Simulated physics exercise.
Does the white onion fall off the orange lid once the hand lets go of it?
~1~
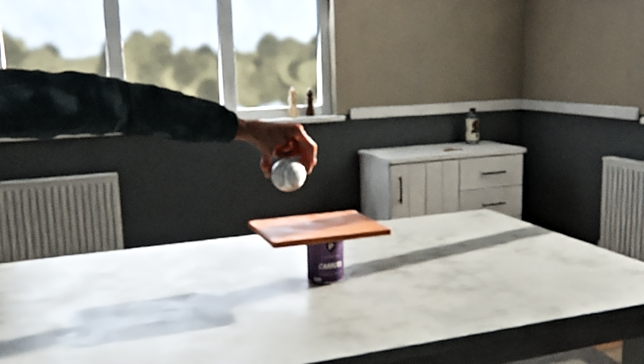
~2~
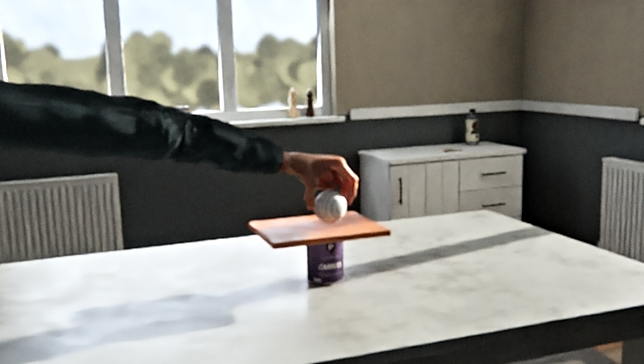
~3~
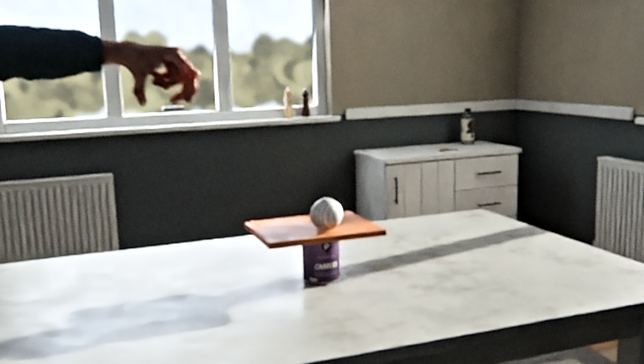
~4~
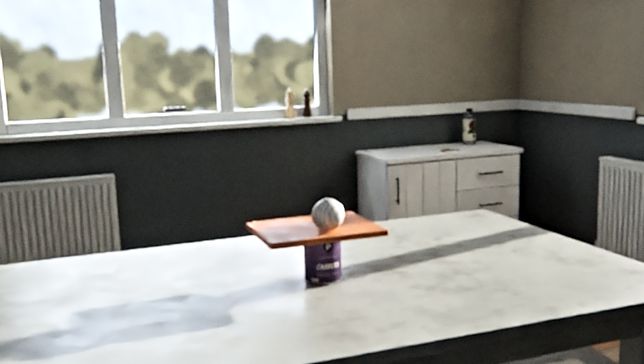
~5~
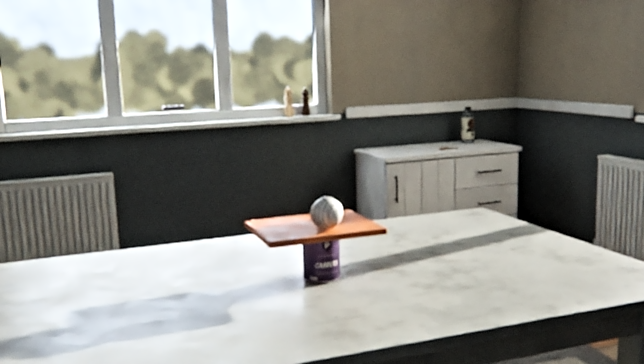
No, the white onion stays on the orange lid, and the lid stays balanced on the purple tin.
